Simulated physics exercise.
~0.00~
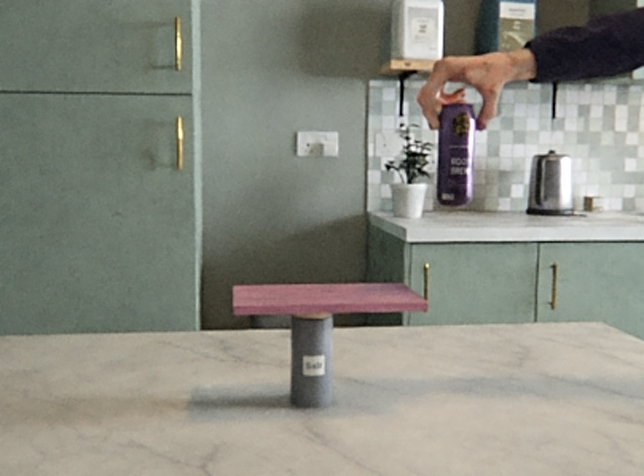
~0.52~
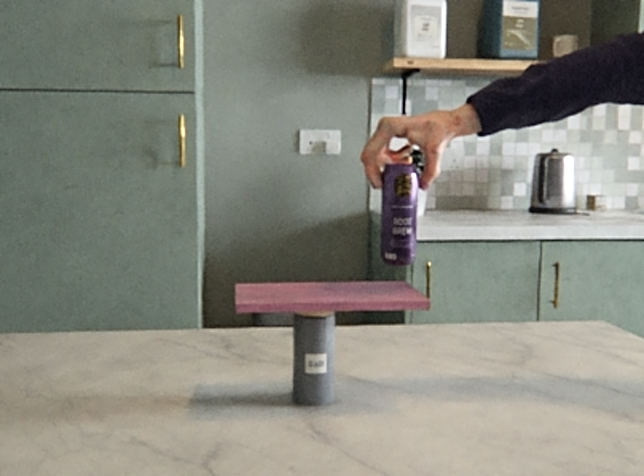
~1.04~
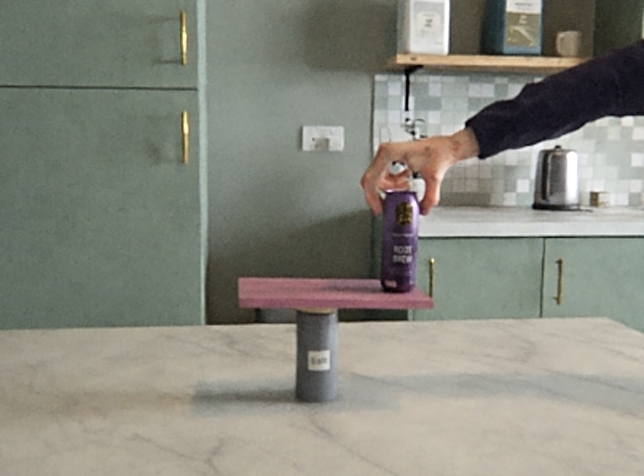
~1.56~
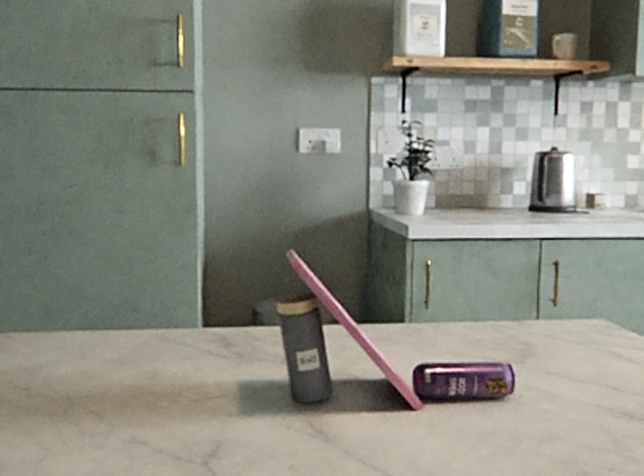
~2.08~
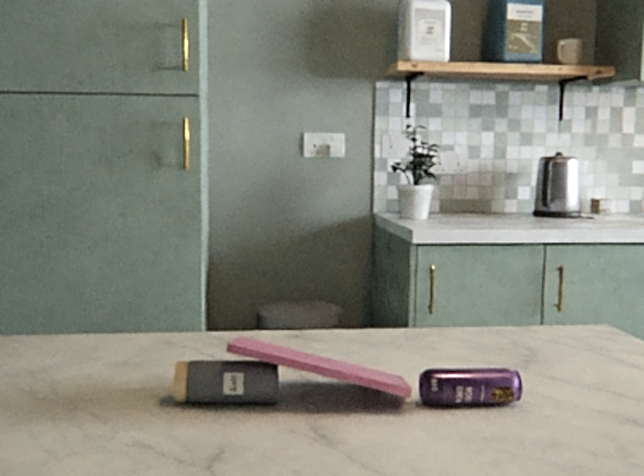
A purple can is set on a pink board's right end, and everything topples.
